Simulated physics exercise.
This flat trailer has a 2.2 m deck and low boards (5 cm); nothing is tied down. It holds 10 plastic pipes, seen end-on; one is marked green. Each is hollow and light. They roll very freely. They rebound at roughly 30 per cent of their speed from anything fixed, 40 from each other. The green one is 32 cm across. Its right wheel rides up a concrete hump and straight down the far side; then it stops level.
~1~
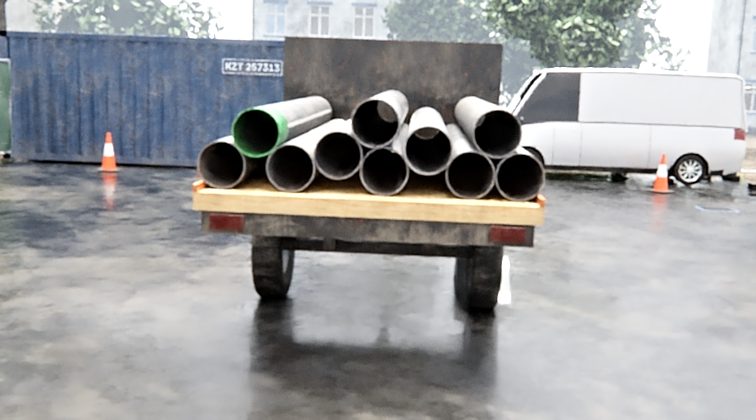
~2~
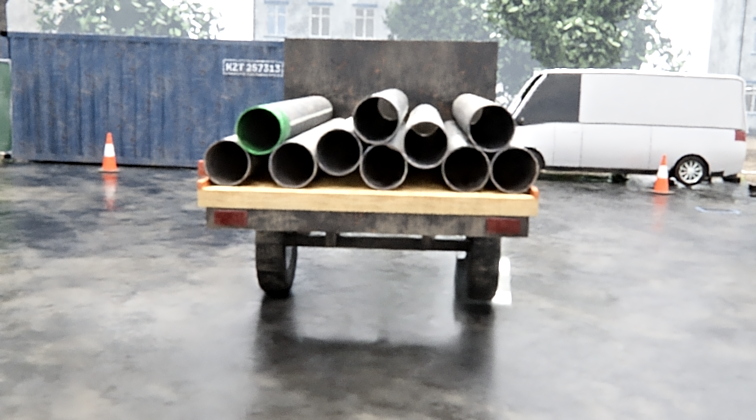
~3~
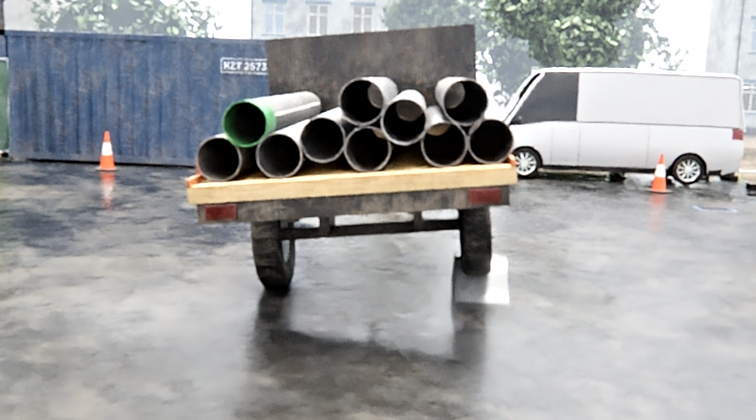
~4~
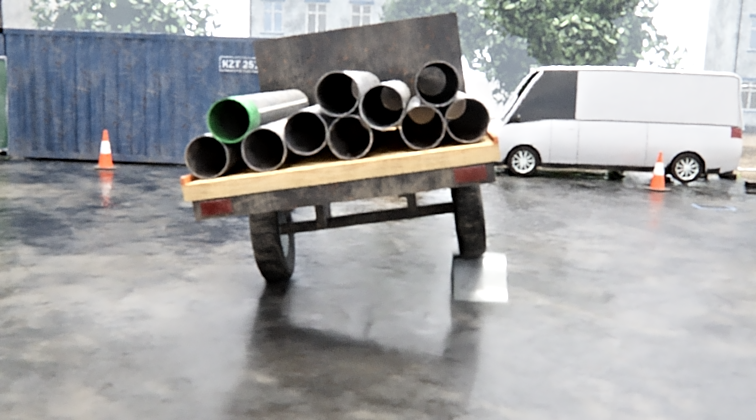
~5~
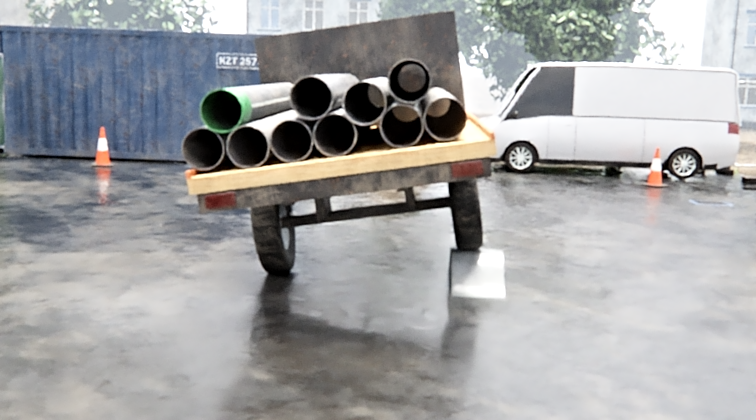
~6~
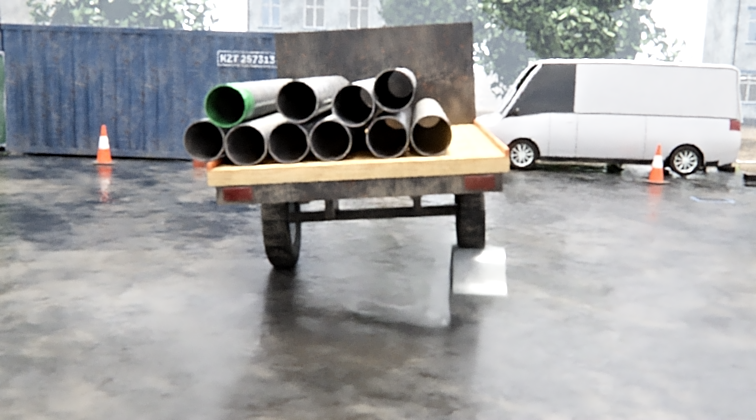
The video shows a flat trailer loaded with pipes, one green-ended, rolling away across wet pavement. Its right wheel rides over a pale hump, tilting the deck down to the left as the pipes shift left, before the deck partly levels.
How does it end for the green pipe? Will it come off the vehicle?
Green goes over the edge.
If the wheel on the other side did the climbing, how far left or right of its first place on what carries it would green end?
About 40 cm to the right.
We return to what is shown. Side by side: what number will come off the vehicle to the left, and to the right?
Left 2, right 0.
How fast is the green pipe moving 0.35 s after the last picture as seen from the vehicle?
Roughly 2.5 m/s.
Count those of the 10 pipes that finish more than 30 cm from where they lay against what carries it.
In all, 10.
Then, 0.4 s after the last picture, green is dropping off the left side; 2 off so far.
Then, 0.6 s after the last picture, green is dropping off the left side; 2 off so far.
At rest (4.4 s after the last picture), green is on the ground to the left; 2 off so far.
